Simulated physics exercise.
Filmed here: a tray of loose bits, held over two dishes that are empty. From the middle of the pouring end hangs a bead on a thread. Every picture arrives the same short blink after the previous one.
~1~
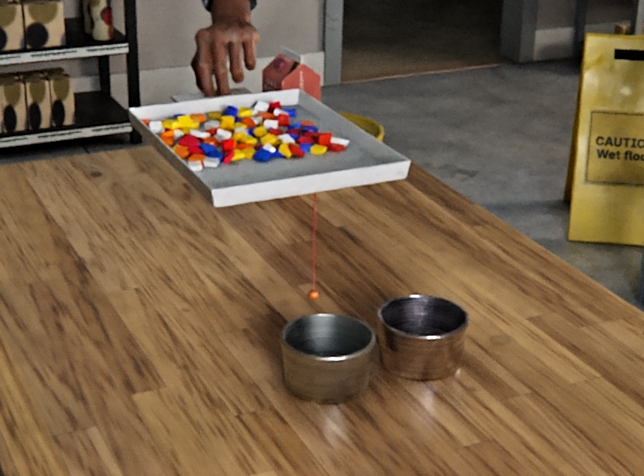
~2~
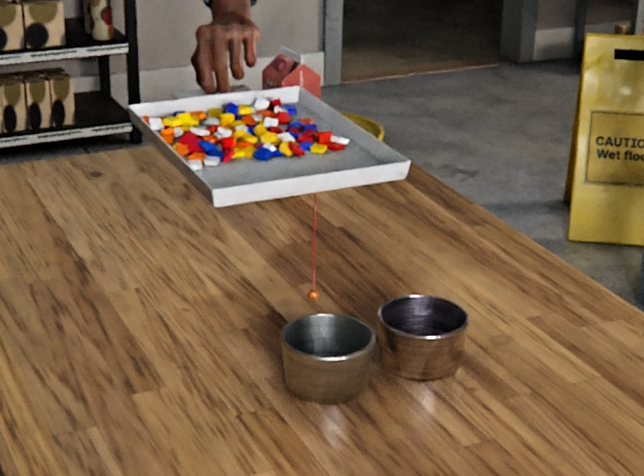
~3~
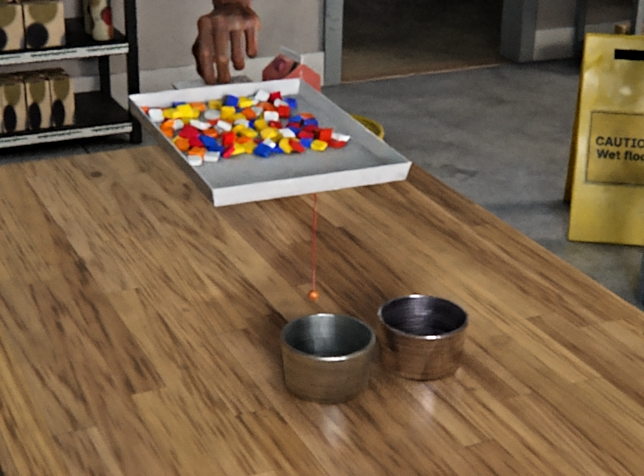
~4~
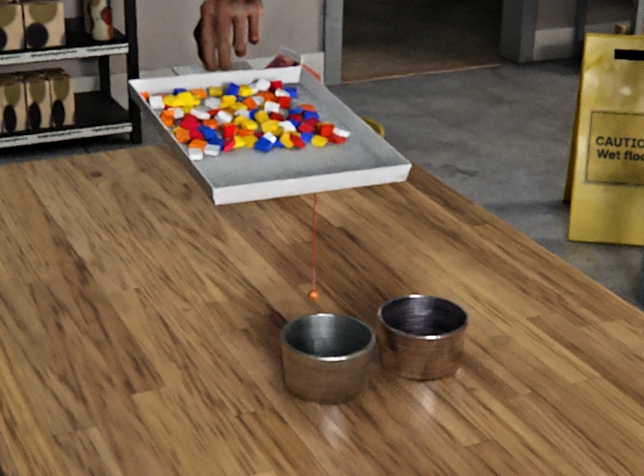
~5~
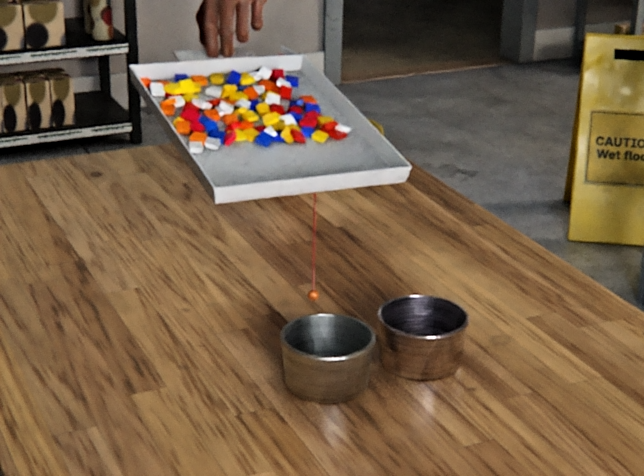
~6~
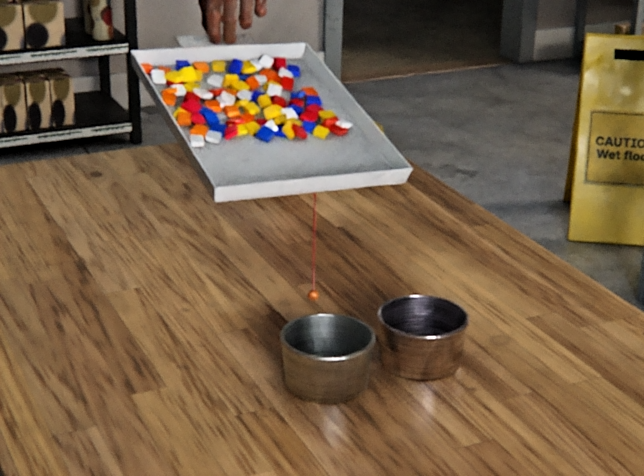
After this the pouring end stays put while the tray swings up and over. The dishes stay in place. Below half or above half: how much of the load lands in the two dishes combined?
Most likely the spill will be the lesser part.
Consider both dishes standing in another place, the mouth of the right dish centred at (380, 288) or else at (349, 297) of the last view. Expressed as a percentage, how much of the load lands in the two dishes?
In the first position around 10 percent, in the second around 10 percent.
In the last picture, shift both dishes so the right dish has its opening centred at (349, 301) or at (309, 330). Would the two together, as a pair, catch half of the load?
In the first position a minority, in the second a minority.
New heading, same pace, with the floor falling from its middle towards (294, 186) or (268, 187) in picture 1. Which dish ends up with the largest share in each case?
The first try favours the dish to the left; the second favours the dish to the left.
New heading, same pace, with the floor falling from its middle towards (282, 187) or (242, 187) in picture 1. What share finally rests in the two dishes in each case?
In turn, 40 percent and then 0 percent.
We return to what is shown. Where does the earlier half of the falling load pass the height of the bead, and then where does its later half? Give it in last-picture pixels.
The opening part goes through (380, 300); what follows goes through (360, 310).
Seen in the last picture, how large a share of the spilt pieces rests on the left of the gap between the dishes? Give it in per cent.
Roughly 60 in a hundred.
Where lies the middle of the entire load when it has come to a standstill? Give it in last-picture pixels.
Centre at rest: Close to (379, 364).
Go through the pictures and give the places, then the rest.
In the first picture, corners of the pouring end (215, 189) and (406, 160), level; middle of the load (242, 132), mosaic tiles; left dish (347, 375); right dish (444, 353); bead on its thread (313, 295).
In the second picture, corners of the pouring end (215, 188) and (406, 161), level; middle of the load (242, 130).
In the third picture, corners of the pouring end (215, 188) and (407, 162), tipped barely, lowest at the right corner; middle of the load (242, 124).
In the fourth picture, corners of the pouring end (216, 187) and (407, 163), tipped a little, lowest at the right corner; middle of the load (243, 114).
In the fifth picture, corners of the pouring end (217, 186) and (408, 165), tipped a little, lowest at the right corner; middle of the load (244, 105).
In the sixth picture, corners of the pouring end (218, 185) and (408, 167), tipped a little, lowest at the right corner; middle of the load (245, 96); left dish (347, 375); right dish (444, 353).
Just after the last frame, tray tipped steeply; almost all on the tray; about a tenth in the air.
A moment on, tray tipped right over; the larger part on the tray; about a tenth in the left dish; just a few in the right dish; about a tenth outside both; just a few in the air.
Further on, tray tipped past a quarter turn; roughly a third in the left dish; roughly a third in the right dish; roughly a third outside both.
When it is over, tray tipped past a quarter turn; roughly a third in the left dish; roughly a third in the right dish; roughly a third outside both.
